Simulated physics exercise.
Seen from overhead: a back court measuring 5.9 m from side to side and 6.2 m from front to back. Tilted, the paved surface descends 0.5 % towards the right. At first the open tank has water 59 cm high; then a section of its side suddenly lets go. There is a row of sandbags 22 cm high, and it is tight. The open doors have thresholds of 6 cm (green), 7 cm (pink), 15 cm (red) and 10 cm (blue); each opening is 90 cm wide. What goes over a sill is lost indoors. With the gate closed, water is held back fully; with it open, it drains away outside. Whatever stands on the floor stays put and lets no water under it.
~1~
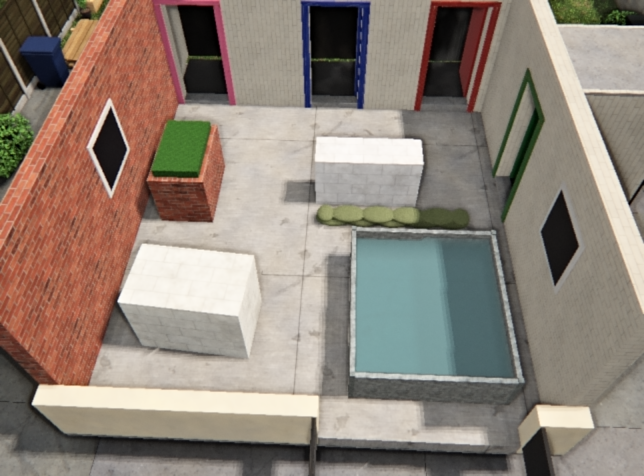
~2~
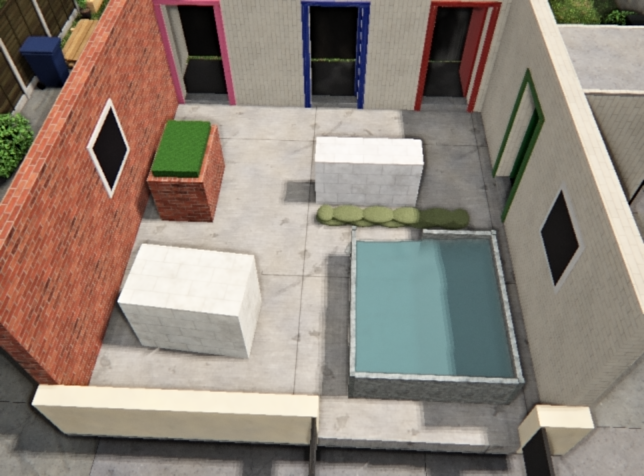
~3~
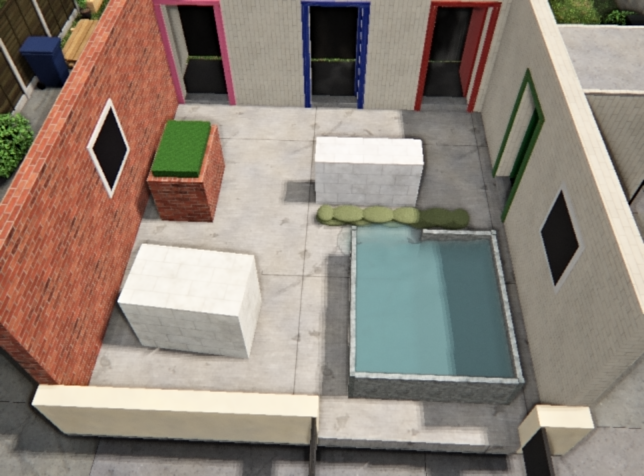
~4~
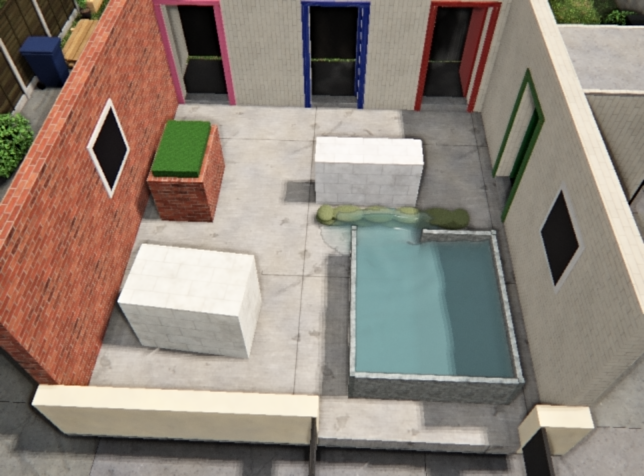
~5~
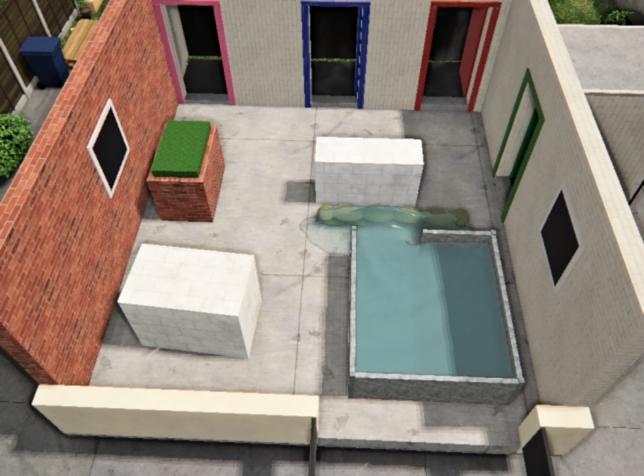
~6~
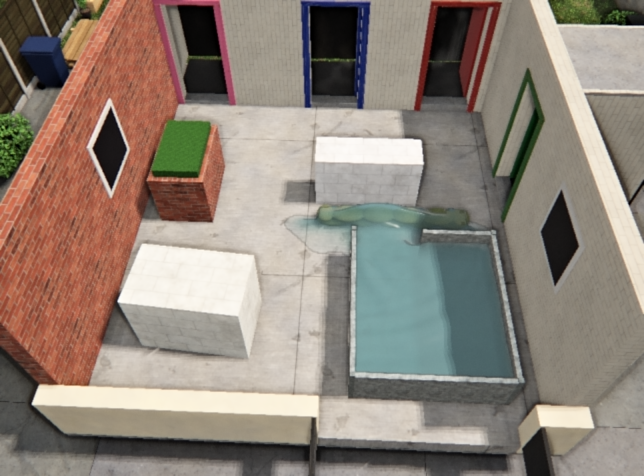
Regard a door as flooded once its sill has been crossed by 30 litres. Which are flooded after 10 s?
My prediction: Green door: The inflow ends up higher than the cap. Pink door: The inflow ends up lower than the cap. Red door: The inflow ends up lower than the cap. Blue door: The inflow ends up lower than the cap.
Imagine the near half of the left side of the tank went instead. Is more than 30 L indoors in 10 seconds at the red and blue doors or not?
Checking each door against the limit: Red does not exceed it, blue does not exceed it.
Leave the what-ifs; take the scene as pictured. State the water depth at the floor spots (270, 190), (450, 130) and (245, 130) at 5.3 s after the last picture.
3, 8 and 4 cm.
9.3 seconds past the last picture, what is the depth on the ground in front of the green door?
I'd put it at around 3.5 cm deep.
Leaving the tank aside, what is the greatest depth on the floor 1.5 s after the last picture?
40 cm or so.
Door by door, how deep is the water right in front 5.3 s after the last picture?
Measured in centimetres, the green door gives 5, the pink door 9, the red door 11 and the blue door 8.
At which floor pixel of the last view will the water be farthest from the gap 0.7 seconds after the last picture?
That lands around (208, 226) in the last picture.
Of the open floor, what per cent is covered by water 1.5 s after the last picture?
Close to 40 in a hundred.
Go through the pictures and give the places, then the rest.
The open tank at (428, 301) is whole and still, 59 cm deep, in the first frame.
Water pours out on the open tank's far side and has run 0.6 m, to a hidden place; typically 8 cm deep outside, 59 cm at the open tank's back, in the second frame.
Water pours out on the open tank's far side and has run 0.8 m, to (348, 228); typically 13 cm deep outside, 59 cm at the open tank's back, in the third frame.
The front is at (326, 227), 1.1 m from the gap on the open tank's far side; 1.1 m2 of floor is under water; 59 cm left at the back of the open tank, in the fourth frame.
Water pours out on the open tank's far side and has run 1.5 m, to a hidden place; typically 12 cm deep outside, 59 cm at the open tank's back, in the fifth frame.
Water pours out on the open tank's far side and has run 1.7 m, to a hidden place; typically 14 cm deep outside, 58 cm at the open tank's back, in the sixth frame.
Then, 0.7 s after the last picture water covers 20 % of the floor and is deepest (46 cm) near (386, 232); green door 2 cm at the sill, 0 L in, pink door not reached, red door not reached, blue door not reached.
Then, 1.5 s after the last picture water covers 40 % of the floor and is deepest (40 cm) near (375, 232); green door 16 cm at the sill, 4 L in, pink door not reached, red door not reached, blue door not reached.
Then, 2.8 s after the last picture water covers 55 % of the floor and is deepest (30 cm) near (386, 232); green door 11 cm at the sill, 49 L in, pink door 4 cm at the sill, 0 L in, red door 12 cm at the sill, 0 L in, blue door not reached.
Then, 5.3 s after the last picture water covers 85 % of the floor and is deepest (20 cm) near (501, 245); green door 5 cm at the sill, 64 L in, pink door 9 cm at the sill, 5 L in, red door 11 cm at the sill, 0 L in, blue door 8 cm at the sill, 0 L in.
Then, 9.3 s after the last picture water covers 95 % of the floor and is deepest (13 cm) near (386, 241); green door 4 cm at the sill, 64 L in, pink door 8 cm at the sill, 11 L in, red door 7 cm at the sill, 0 L in, blue door 7 cm at the sill, 0 L in.
